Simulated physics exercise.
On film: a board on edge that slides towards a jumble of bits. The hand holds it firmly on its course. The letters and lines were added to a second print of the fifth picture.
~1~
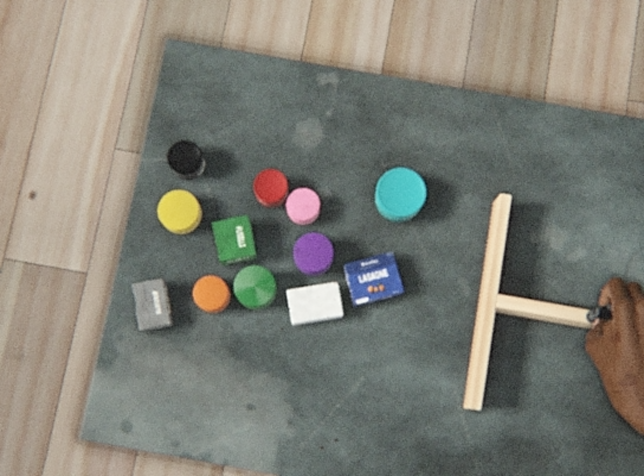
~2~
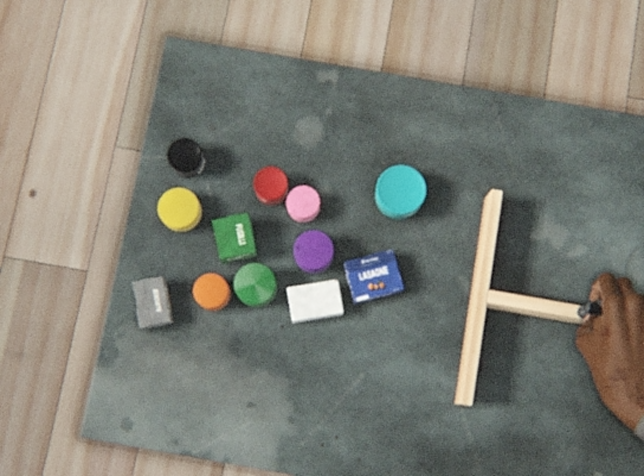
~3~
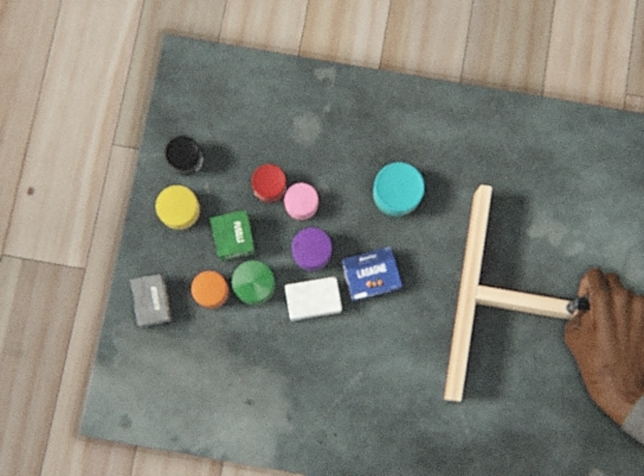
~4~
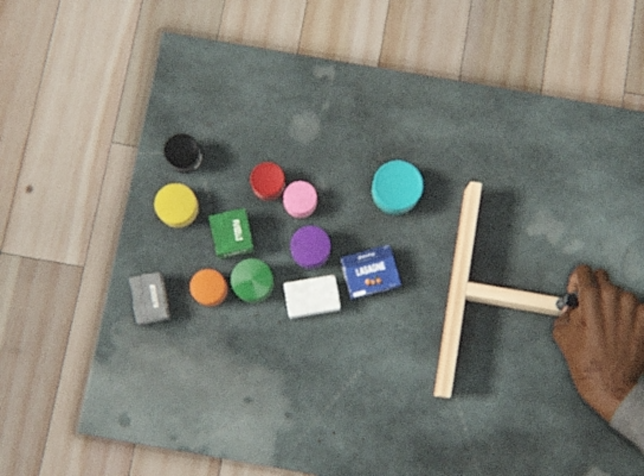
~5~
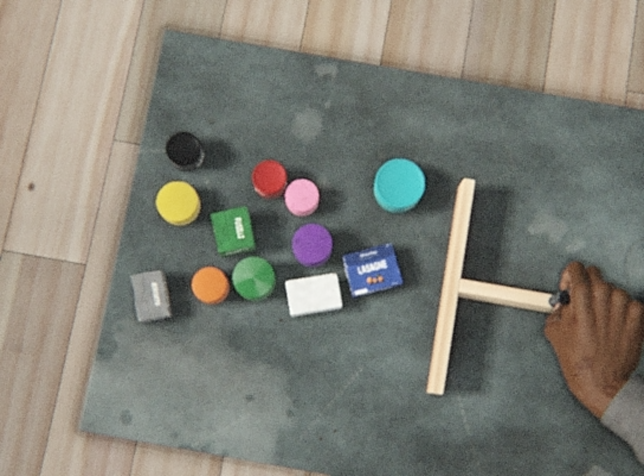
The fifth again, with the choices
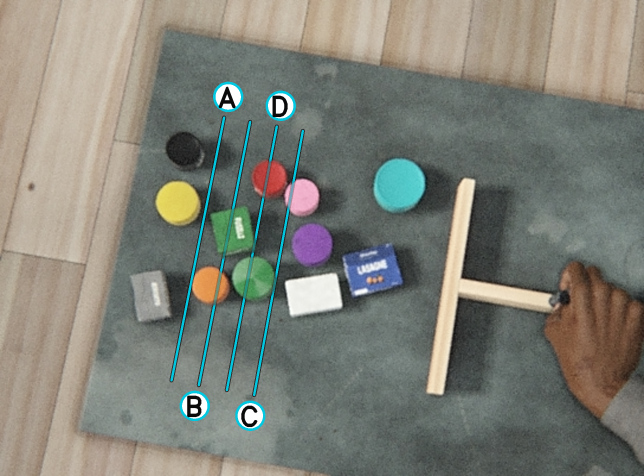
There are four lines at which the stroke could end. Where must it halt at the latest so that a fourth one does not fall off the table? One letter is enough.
Line A.
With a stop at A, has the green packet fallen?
Yes.
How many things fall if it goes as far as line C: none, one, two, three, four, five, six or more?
By then, none.
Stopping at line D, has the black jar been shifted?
No.
On the marked copy, A at (198, 246); B at (225, 250); C at (279, 260); D at (252, 255).
Following A. Soon after the start, board (360, 268); turquoise tub (345, 177); white block (296, 296).
Later, board (269, 252); yellow pot (140, 184); grey packet (142, 300).
In the end, board (199, 240); green packet over the edge; yellow pot over the edge; two fallen.
As for the rest, B is within the limit but short; C is within the limit but short; D is within the limit but short.
